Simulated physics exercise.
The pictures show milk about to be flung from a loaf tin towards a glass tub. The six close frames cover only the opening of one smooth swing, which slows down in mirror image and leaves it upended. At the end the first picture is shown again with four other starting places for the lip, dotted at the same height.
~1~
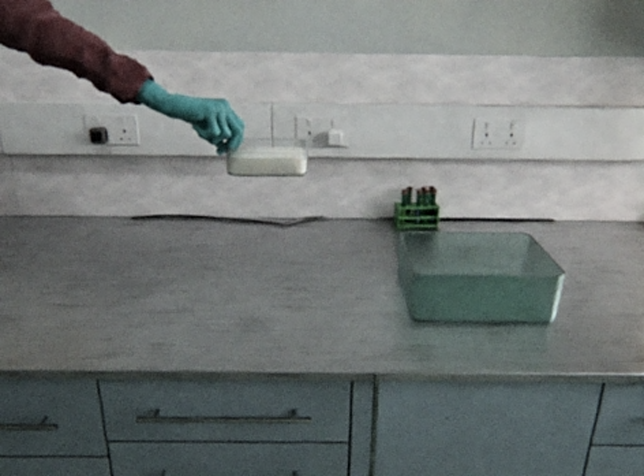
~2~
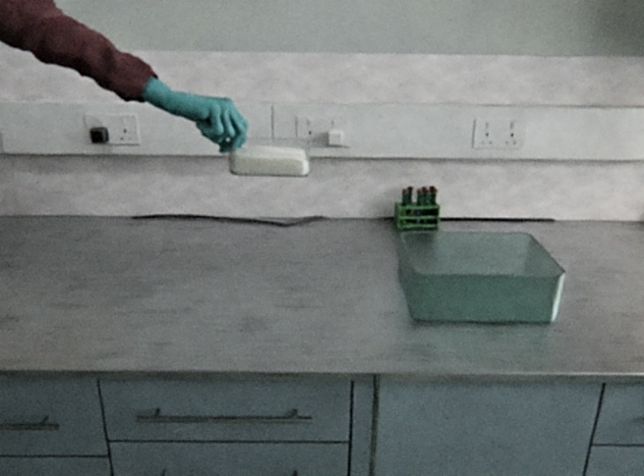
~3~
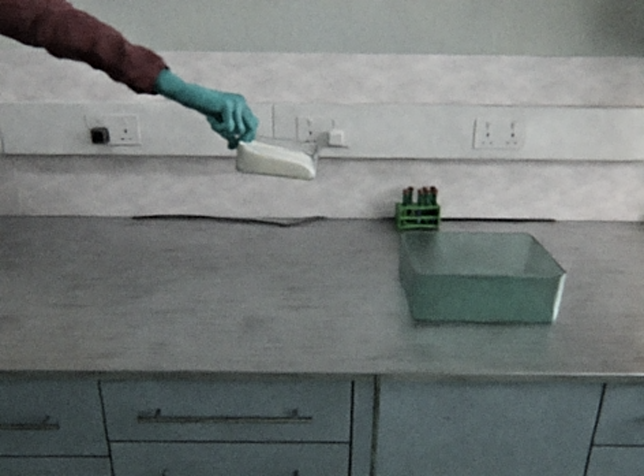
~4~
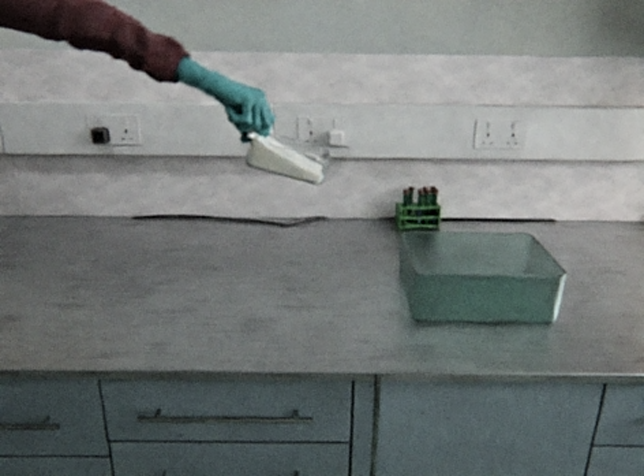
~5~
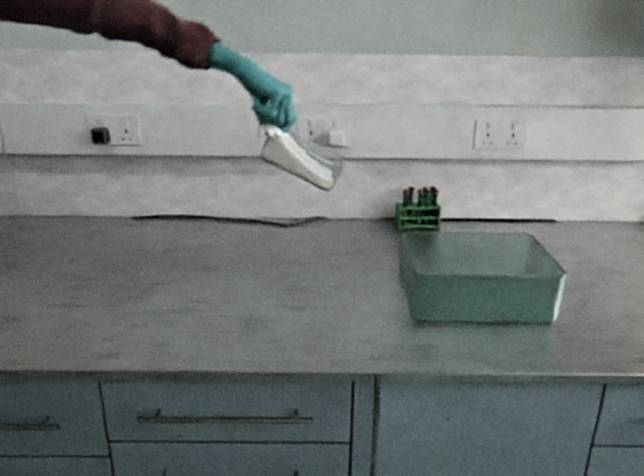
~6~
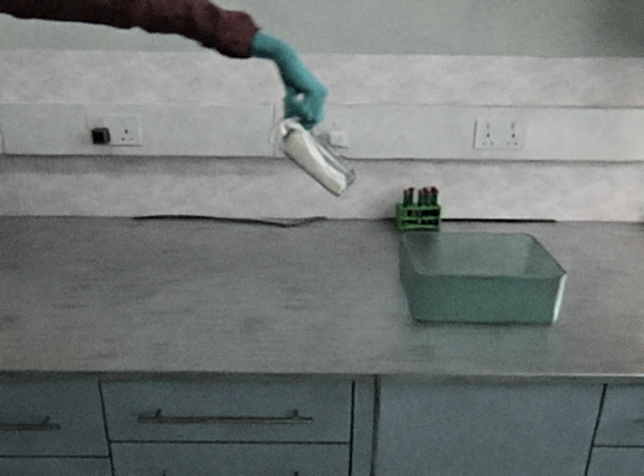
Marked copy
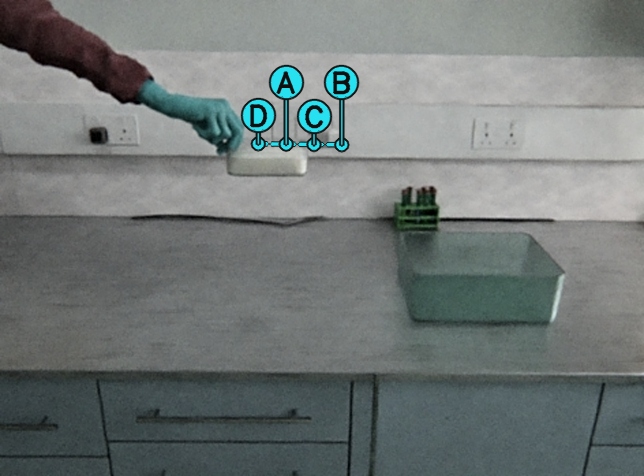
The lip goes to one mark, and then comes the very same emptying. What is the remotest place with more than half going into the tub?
Use dot A.
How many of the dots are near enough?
Three.
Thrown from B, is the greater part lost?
No.
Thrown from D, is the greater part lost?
Yes, that goes wrong.
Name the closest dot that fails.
The answer is D.
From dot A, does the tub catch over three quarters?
No, it does not.
On the marked copy, A at (286, 144); B at (341, 144); C at (314, 144); D at (258, 143).
With A, about 62 % lands in the tub, 27 % falls short and 11 % goes beside or beyond.
With B, about 85 % lands in the tub, 9 % falls short and 5 % goes beside or beyond.
With C, about 78 % lands in the tub, 9 % falls short and 13 % goes beside or beyond.
With D, about 33 % lands in the tub, 59 % falls short and 8 % goes beside or beyond.
